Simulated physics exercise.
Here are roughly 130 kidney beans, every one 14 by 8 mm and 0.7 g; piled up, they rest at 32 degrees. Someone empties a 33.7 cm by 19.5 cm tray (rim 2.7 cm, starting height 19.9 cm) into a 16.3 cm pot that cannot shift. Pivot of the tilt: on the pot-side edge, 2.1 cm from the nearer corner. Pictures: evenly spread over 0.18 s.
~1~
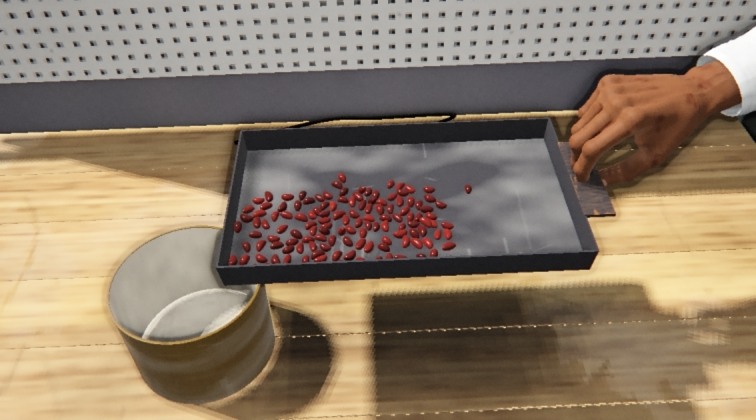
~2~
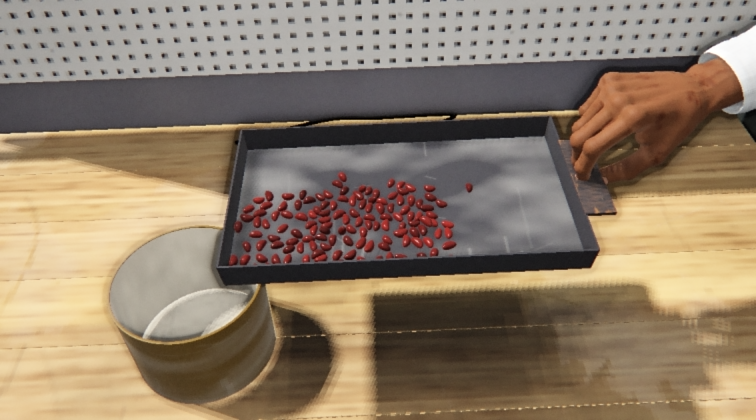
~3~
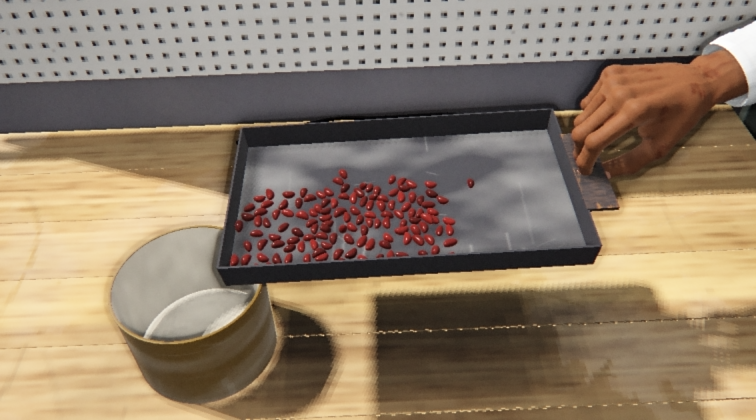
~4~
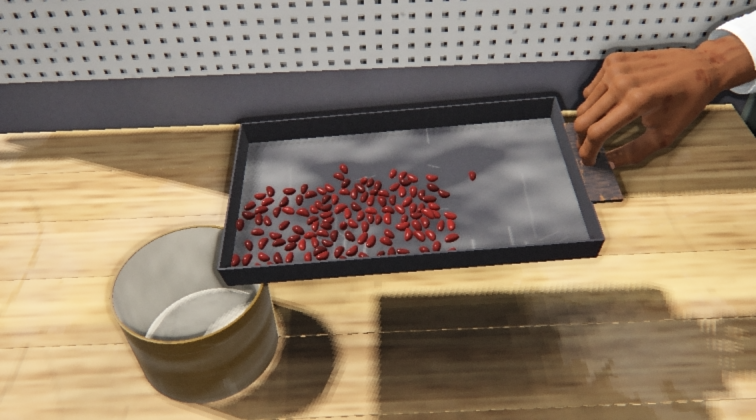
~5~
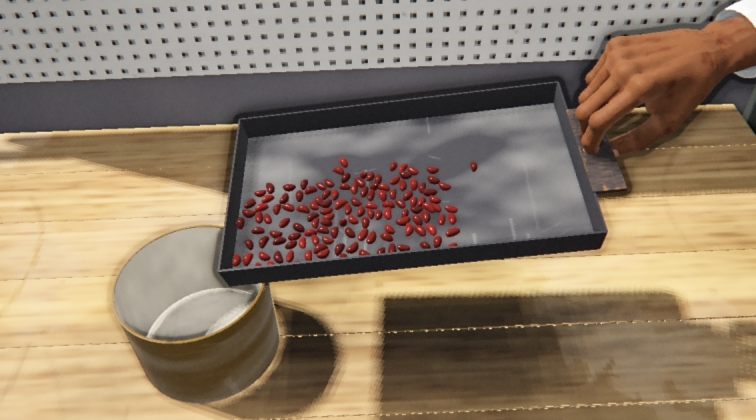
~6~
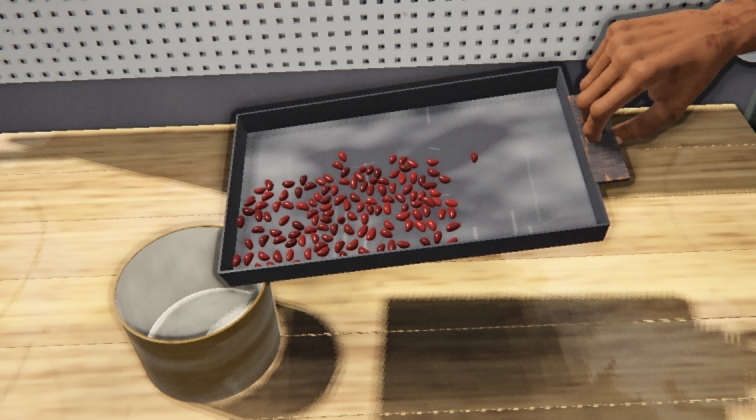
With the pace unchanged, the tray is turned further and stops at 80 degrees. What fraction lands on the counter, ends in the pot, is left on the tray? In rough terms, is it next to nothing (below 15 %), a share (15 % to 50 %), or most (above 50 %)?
Roughly: Counter: Most, pot: Next to nothing, left on the tray: A share.
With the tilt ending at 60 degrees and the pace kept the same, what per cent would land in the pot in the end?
Pot share: About 0 per cent.
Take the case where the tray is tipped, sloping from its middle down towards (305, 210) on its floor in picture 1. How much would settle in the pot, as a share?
Near 35 percent, give or take.
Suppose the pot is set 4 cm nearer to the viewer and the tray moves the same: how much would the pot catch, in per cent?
35 per cent.
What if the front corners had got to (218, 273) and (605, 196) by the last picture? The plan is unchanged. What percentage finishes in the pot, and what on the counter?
Split: Pot = 5, counter = 70.
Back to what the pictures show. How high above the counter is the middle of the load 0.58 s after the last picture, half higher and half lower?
Median height: Approx. 26 cm.
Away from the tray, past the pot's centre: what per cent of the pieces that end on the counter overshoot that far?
Share past the middle: Roughly 50 percent.
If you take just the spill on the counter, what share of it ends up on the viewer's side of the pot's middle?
Estimate: Close to 100 per cent of the pieces.
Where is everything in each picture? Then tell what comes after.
Tray tilt 0 degrees, front corners at (219, 265) and (596, 249); middle of the pieces at (346, 221); pot at (185, 280), in the first frame.
Tray tilt 1 degrees, front corners at (219, 265) and (596, 248); middle of the pieces at (347, 220), in the second frame.
Tray tilt 2 degrees, front corners at (220, 266) and (599, 244); middle of the pieces at (347, 218), in the third frame.
Tray tilt 5 degrees, front corners at (221, 267) and (602, 238), lowest corner left front; middle of the pieces at (348, 214), in the fourth frame.
Tray tilt 8 degrees, front corners at (221, 269) and (604, 230), lowest corner left front; middle of the pieces at (348, 210), in the fifth frame.
Tray tilt 12 degrees, front corners at (221, 271) and (606, 222), lowest corner left front; middle of the pieces at (348, 206); pot at (191, 279), in the sixth frame.
Then, 0.35 s after the last picture, tilt 45 degrees; the tray holds 100 %, the pot 0 %.
Then, 0.58 s after the last picture, tilt 67 degrees; the tray holds 100 %, the pot 0 %.
Then, 0.93 s after the last picture, tilt 80 degrees; the tray holds 95 %, the pot 0 %.
In the end, counter 65 %, pot 0 %, tray 35 %.
